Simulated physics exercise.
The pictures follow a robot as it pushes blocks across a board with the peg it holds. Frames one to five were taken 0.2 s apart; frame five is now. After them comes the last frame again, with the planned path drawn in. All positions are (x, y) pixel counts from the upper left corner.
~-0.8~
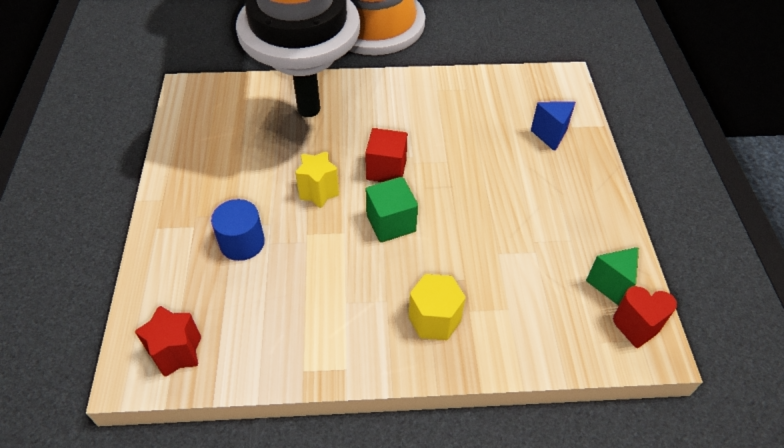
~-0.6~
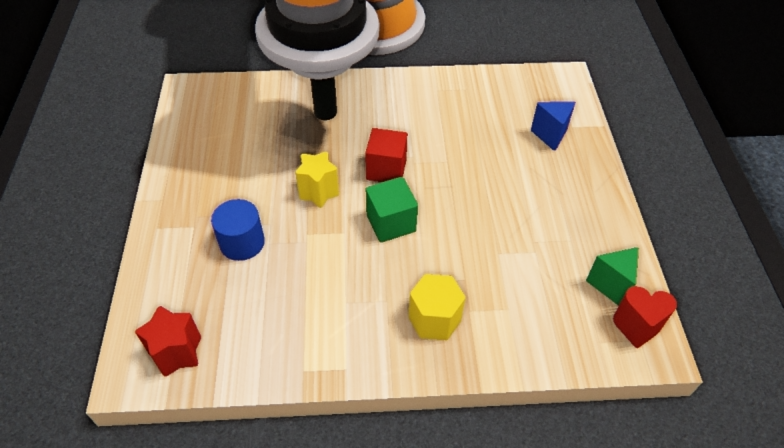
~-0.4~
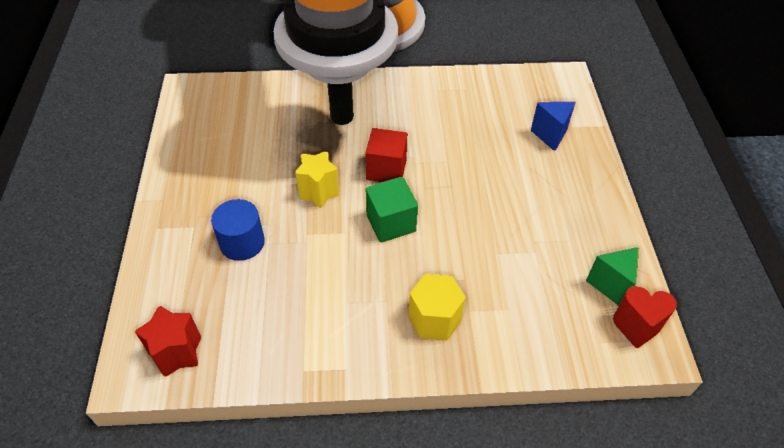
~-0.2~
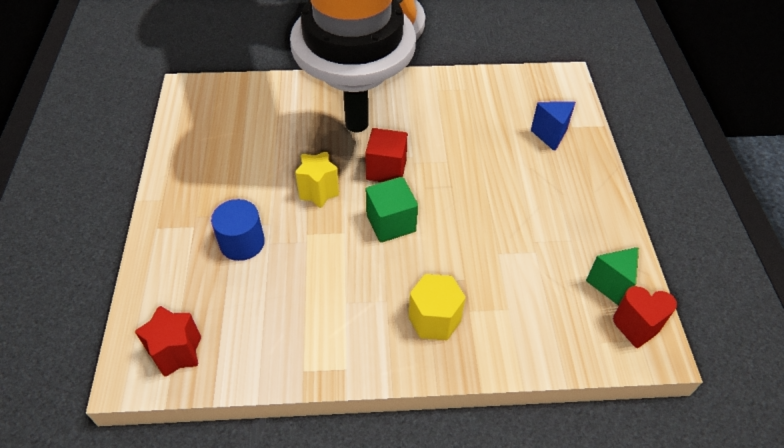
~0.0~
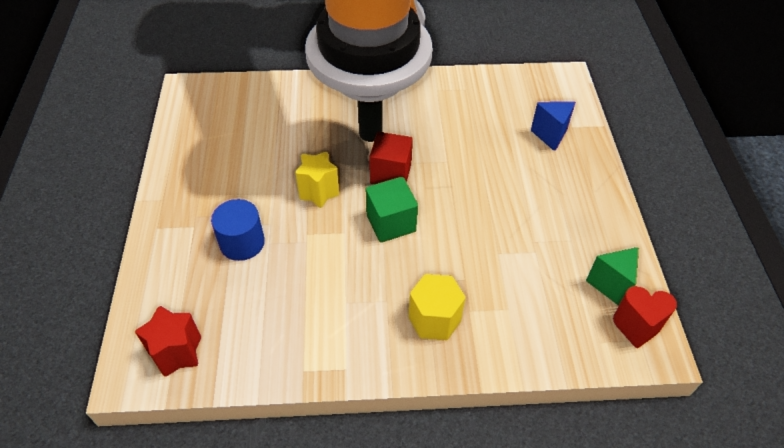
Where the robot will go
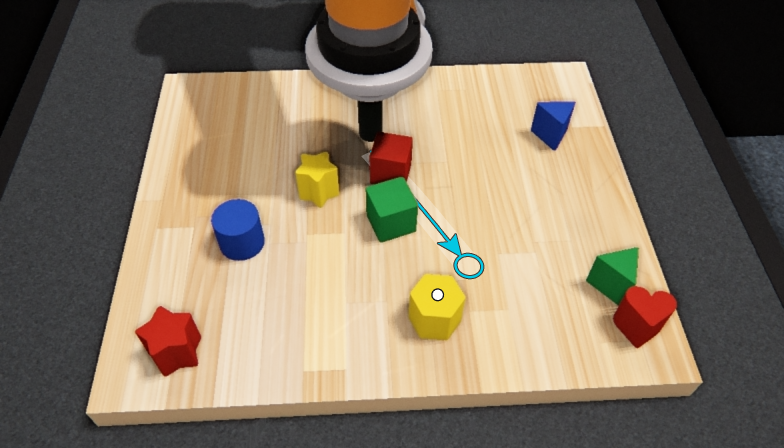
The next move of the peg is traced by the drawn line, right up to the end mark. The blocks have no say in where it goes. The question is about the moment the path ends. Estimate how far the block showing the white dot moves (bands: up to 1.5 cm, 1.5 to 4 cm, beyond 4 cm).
It moves less than 1.5 cm.
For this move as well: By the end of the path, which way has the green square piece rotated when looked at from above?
From above, the turn goes clockwise.
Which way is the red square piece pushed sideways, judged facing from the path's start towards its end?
Leftward.
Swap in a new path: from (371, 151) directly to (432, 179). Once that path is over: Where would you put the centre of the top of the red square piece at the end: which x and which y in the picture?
Expect it around (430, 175).
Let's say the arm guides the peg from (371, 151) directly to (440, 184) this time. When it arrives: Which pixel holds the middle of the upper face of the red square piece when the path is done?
It should be at about (434, 180).
Path on the board, straight from (371, 151) to (469, 266); the dot is on the yellow hexagonal block.
On the path given first. One third of the way, peg at (403, 170); red square piece at (429, 179); green square piece at (397, 204), turned 35° clockwise.
Two thirds of the way, peg at (437, 209); red square piece at (471, 203); green square piece at (398, 208), turned 50° clockwise.
At the end, peg at (472, 251); red square piece at (488, 210), turned 40° anticlockwise; green square piece at (398, 208), turned 50° clockwise; yellow hexagonal block in place.
